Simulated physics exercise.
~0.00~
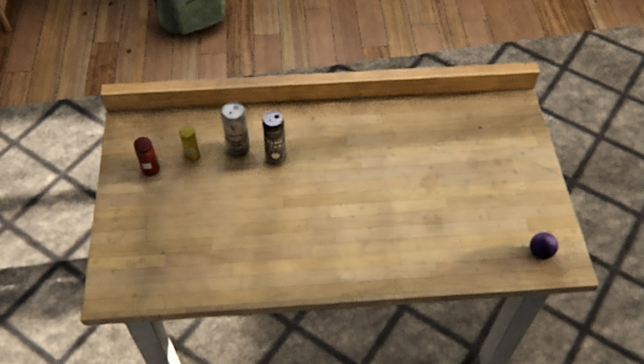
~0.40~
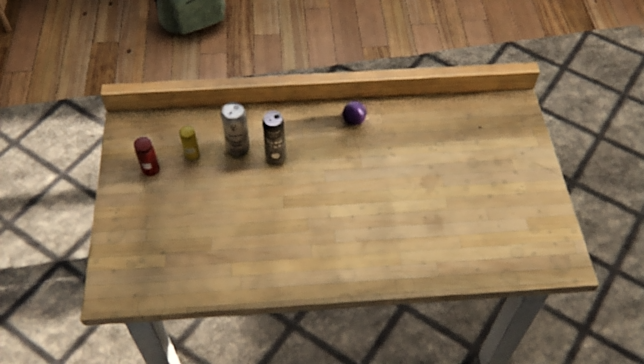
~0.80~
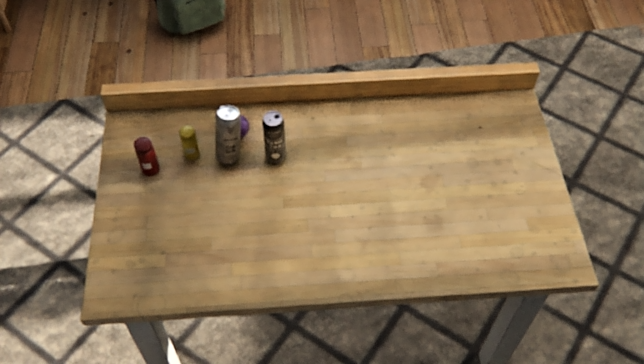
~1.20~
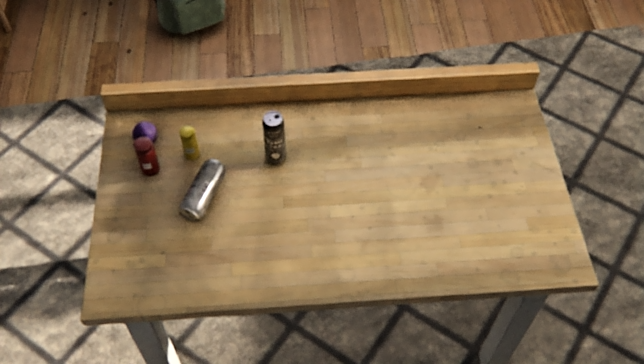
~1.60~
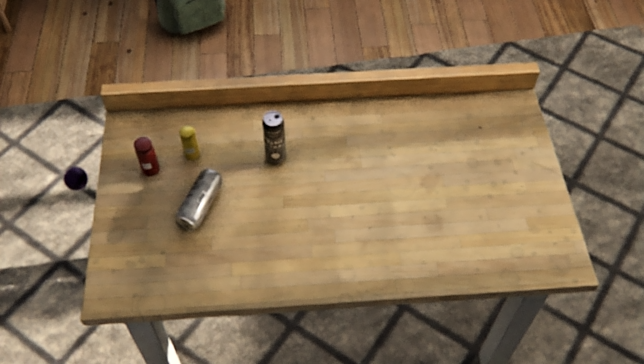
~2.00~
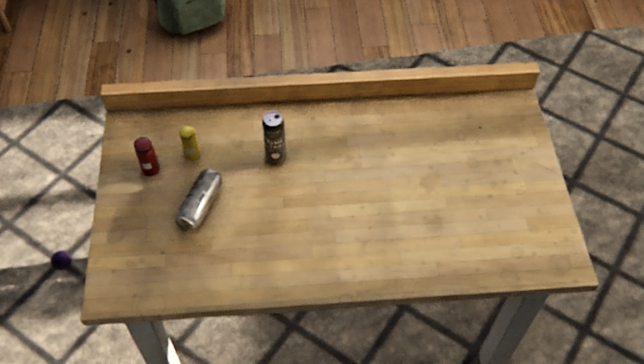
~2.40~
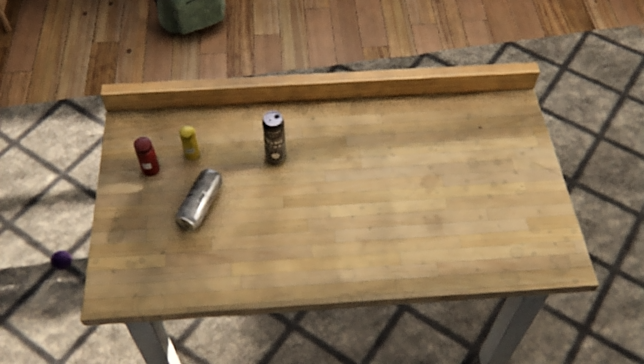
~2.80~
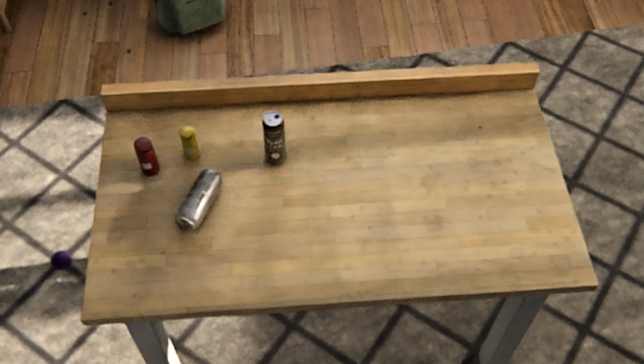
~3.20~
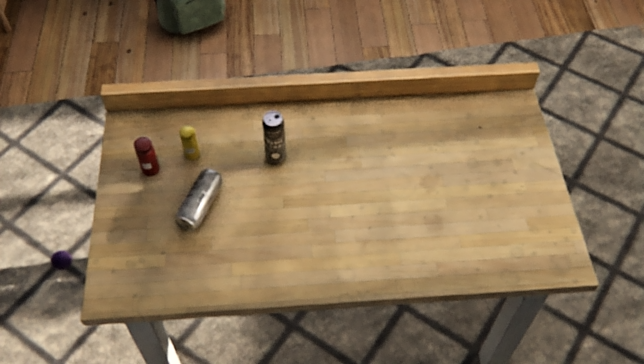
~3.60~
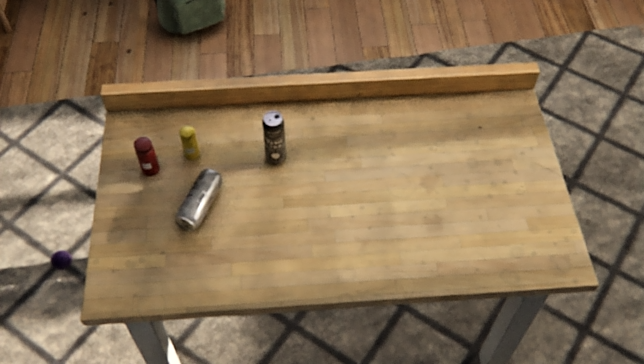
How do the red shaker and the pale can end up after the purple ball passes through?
The red shaker is still standing in its place, while the pale can has toppled and lies on its side on the table.
